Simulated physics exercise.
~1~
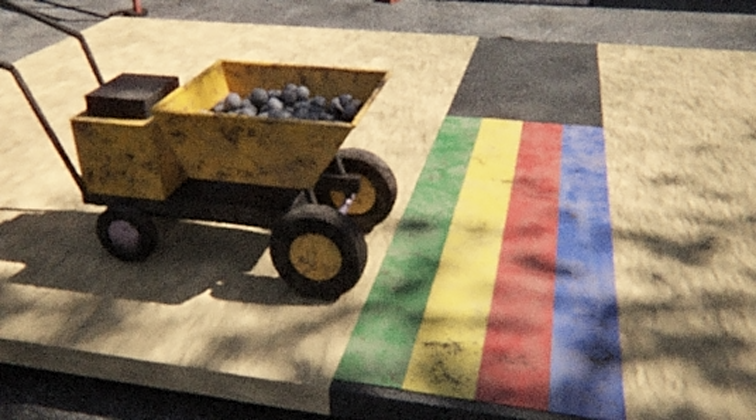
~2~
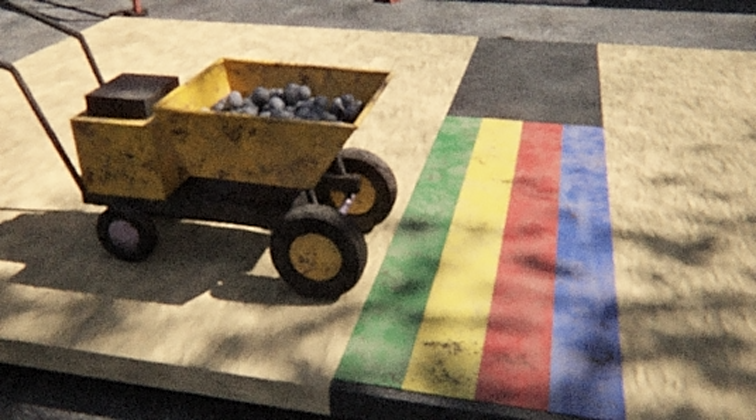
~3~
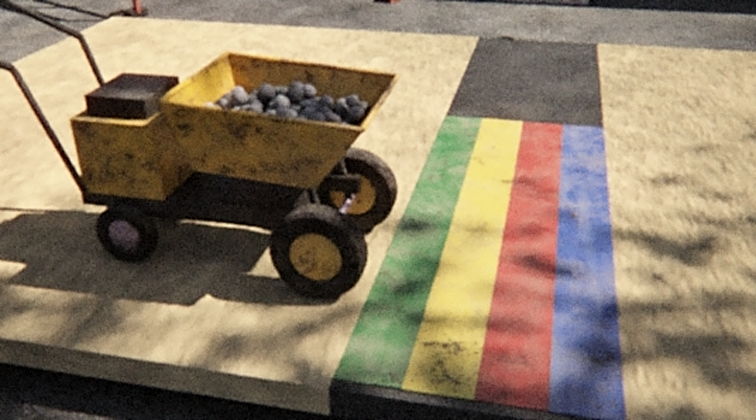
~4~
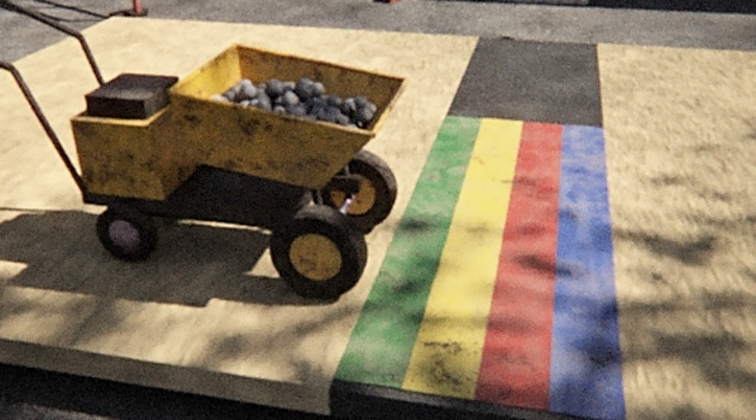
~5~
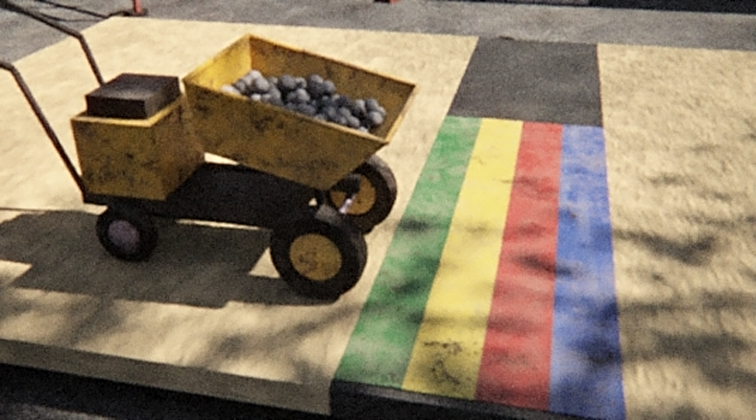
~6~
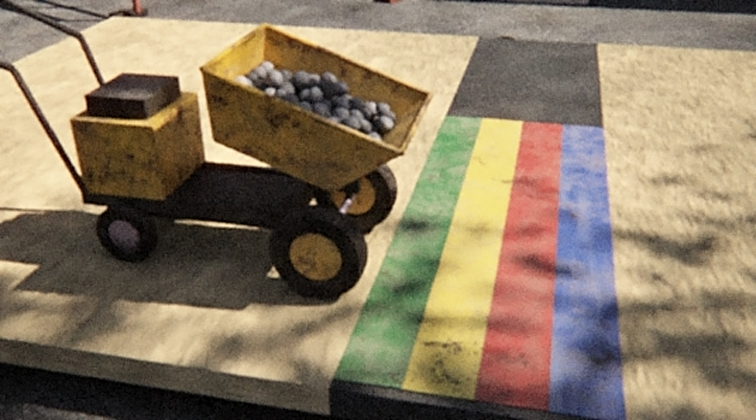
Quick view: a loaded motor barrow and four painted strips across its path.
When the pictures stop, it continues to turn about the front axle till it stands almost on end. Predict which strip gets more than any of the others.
The red strip gets the most.
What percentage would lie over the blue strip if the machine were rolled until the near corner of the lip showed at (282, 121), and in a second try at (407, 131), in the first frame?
In order, 10 % followed by 40 %.
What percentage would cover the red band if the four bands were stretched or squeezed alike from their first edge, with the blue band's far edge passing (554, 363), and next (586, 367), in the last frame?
The first one comes out at 30 percent, while the second comes out at 40 percent.
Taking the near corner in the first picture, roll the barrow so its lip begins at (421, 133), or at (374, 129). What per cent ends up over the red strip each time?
Well, you'd get roughly 30 per cent from the first place and roughly 40 per cent from the second.
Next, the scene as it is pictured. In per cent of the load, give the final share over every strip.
Here's the split: Green strip gets 0 %, yellow strip 25 %, red strip 40 %, blue strip 25 %.
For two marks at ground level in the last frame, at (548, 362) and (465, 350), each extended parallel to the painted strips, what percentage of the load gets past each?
About 30 and 80 %.
Soon after the last picture, skip tipped steeply; all in the skip.
A little later, skip tipped right over; most in the skip; a small part over the yellow strip; a small part over the red strip.
Later still, skip tipped right over; about a quarter in the skip; about a quarter over the yellow strip; about a third over the red strip; about a quarter over the blue strip; a small part off the paint.
By the end, skip tipped right over; a stray few over the green strip; about a quarter over the yellow strip; about a third over the red strip; about a quarter over the blue strip; a small part off the paint.
